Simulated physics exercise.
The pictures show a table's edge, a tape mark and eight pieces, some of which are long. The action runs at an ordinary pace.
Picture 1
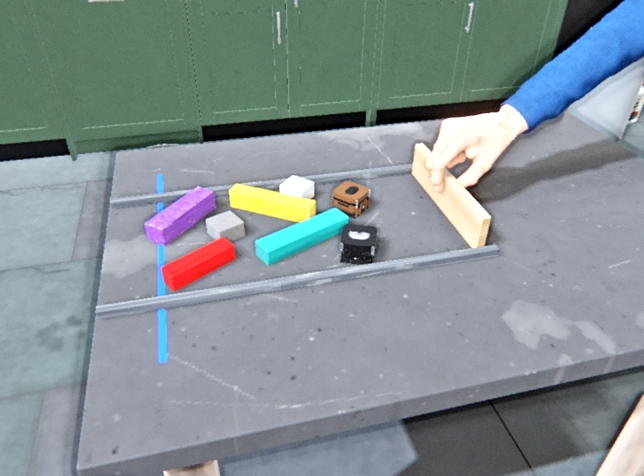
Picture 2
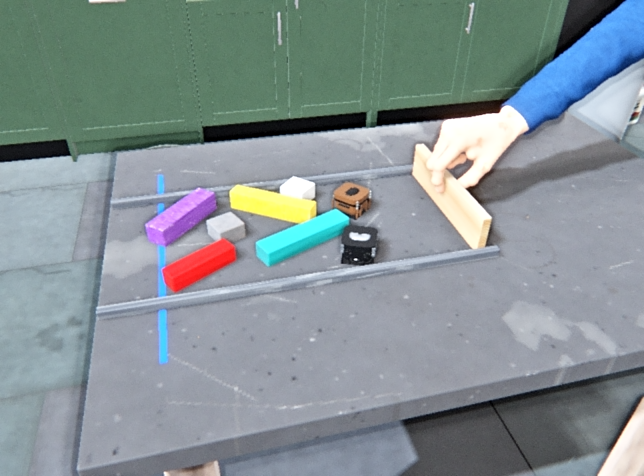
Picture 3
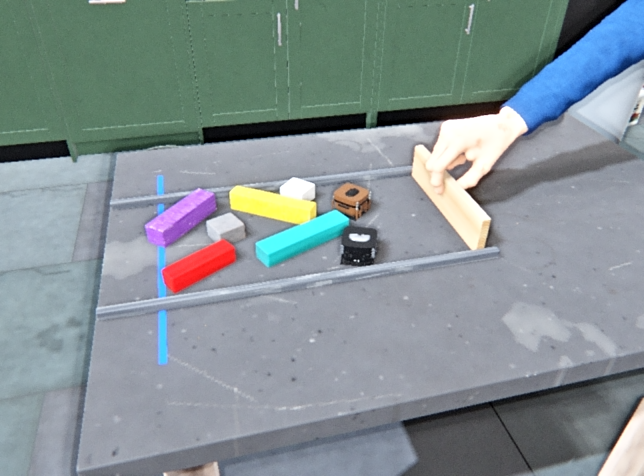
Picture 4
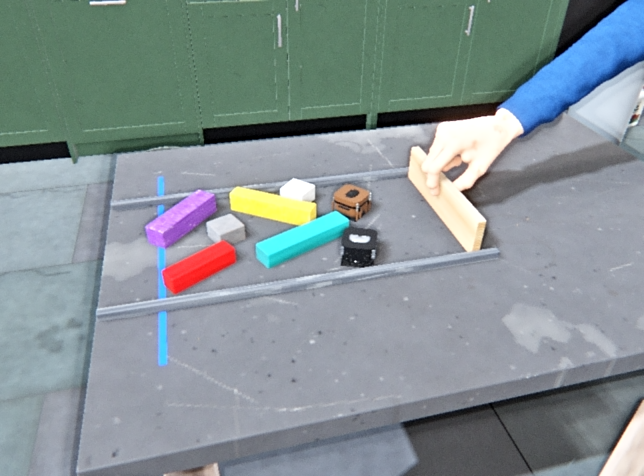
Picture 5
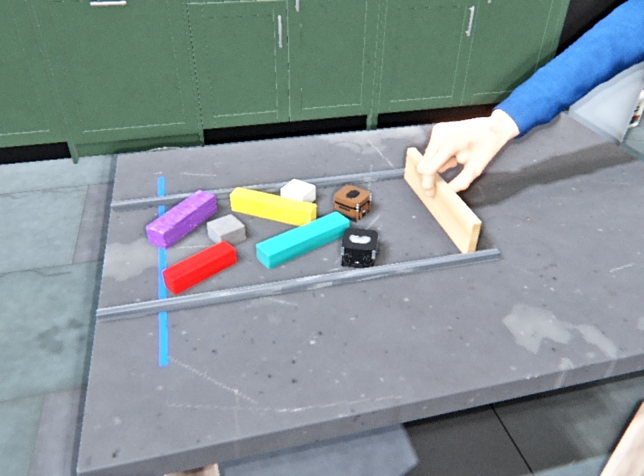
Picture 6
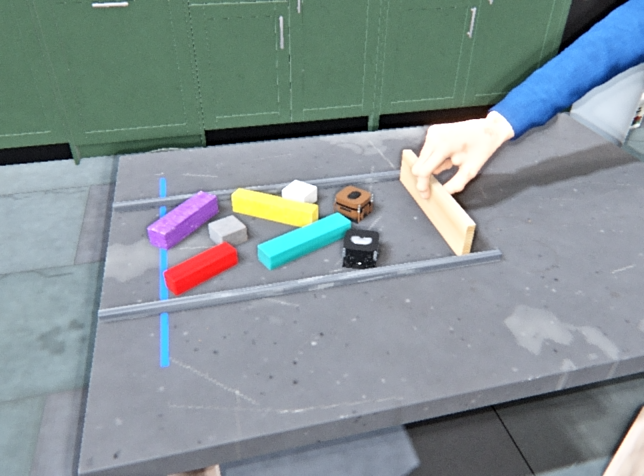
A hand in a blue sleeve sliding a wooden board slightly left along a grey table, the coloured blocks ahead staying still.
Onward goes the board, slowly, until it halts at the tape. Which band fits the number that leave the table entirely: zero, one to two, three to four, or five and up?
After the push, three or four have dropped.
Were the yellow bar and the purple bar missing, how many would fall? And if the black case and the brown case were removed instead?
Counts - first: 1; second: 2.
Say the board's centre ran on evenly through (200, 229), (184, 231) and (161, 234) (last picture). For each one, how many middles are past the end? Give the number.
Middles past end - pos 1: 0, pos 2: 1, pos 3: 3.
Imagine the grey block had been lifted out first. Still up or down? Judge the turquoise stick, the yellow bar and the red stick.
The turquoise stick stays on, the yellow bar survives, the red stick tumbles off.
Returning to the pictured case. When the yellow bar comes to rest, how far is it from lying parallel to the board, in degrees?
It sits some 0° out of line.
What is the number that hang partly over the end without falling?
I'd say 1 of them.
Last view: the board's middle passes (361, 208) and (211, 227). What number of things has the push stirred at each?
I get 2 at the one place and 8 at the other.
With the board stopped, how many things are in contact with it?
4 in contact.
A little later, none off yet; purple bar at rest near (185, 219); red stick at rest near (202, 268); grey block at rest near (228, 232).
Next, none off yet; purple bar shifted a little near (172, 221); red stick shifted a little near (184, 264); grey block shifted about its own width near (191, 236).
When it is over, the number that fall off is three or four; down, grey block, red stick and purple bar.
